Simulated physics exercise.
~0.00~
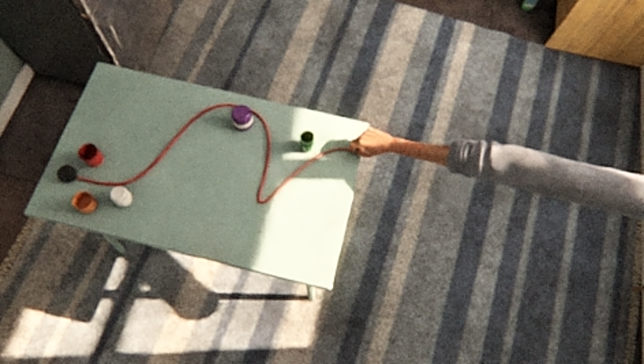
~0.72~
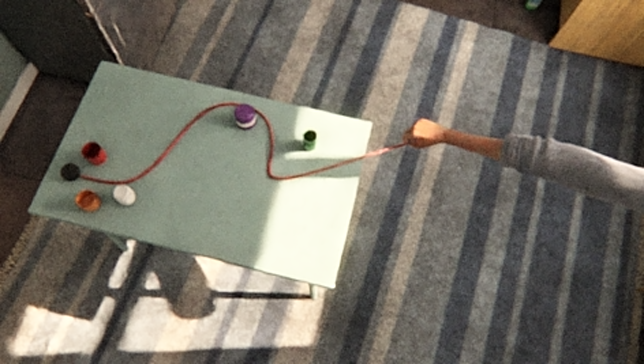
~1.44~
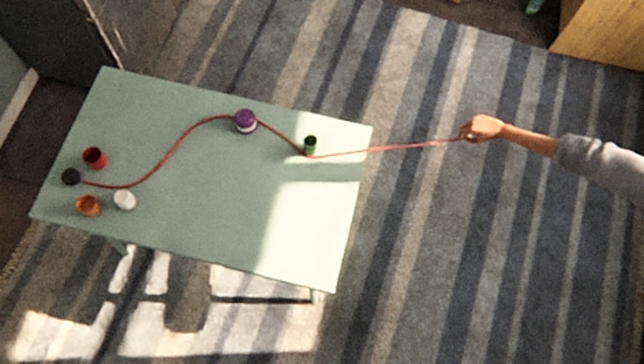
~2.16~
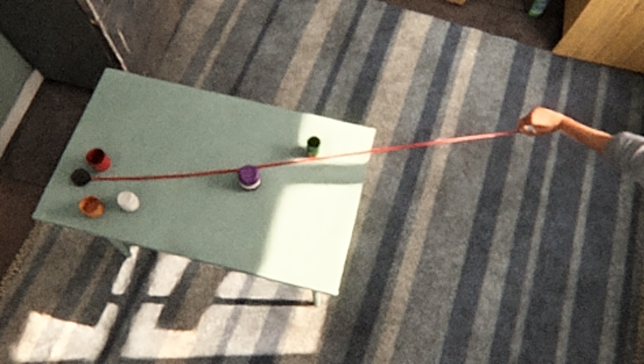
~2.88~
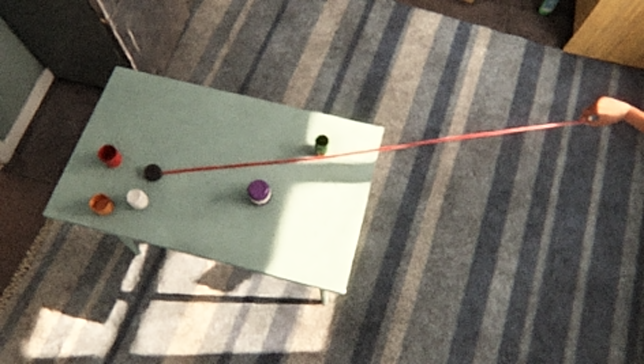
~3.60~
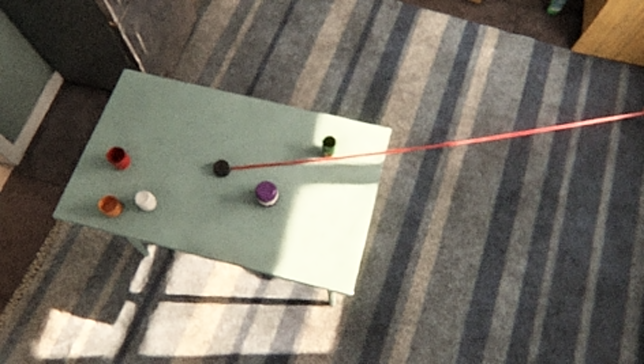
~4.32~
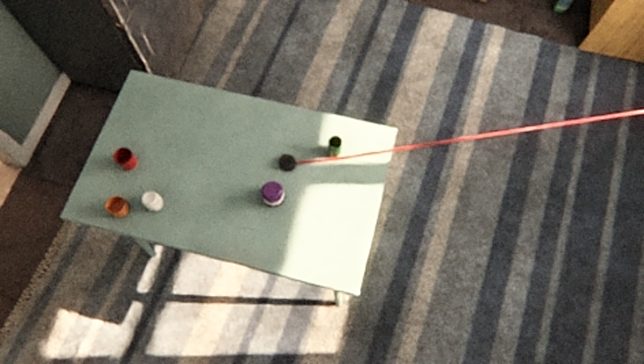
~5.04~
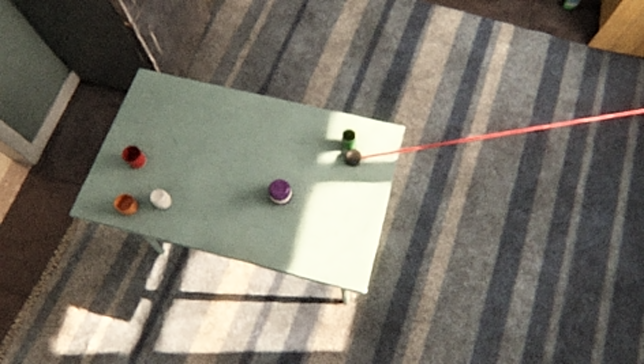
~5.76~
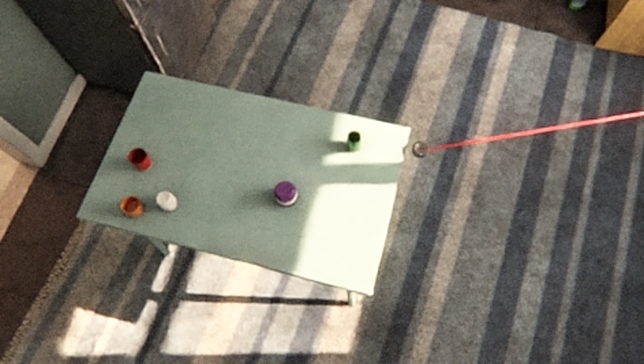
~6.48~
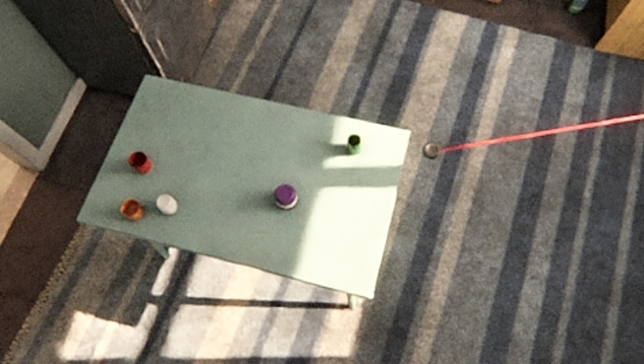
On a green table, a hand pulls a red cord, shifting a purple jar before the black puck slides off.
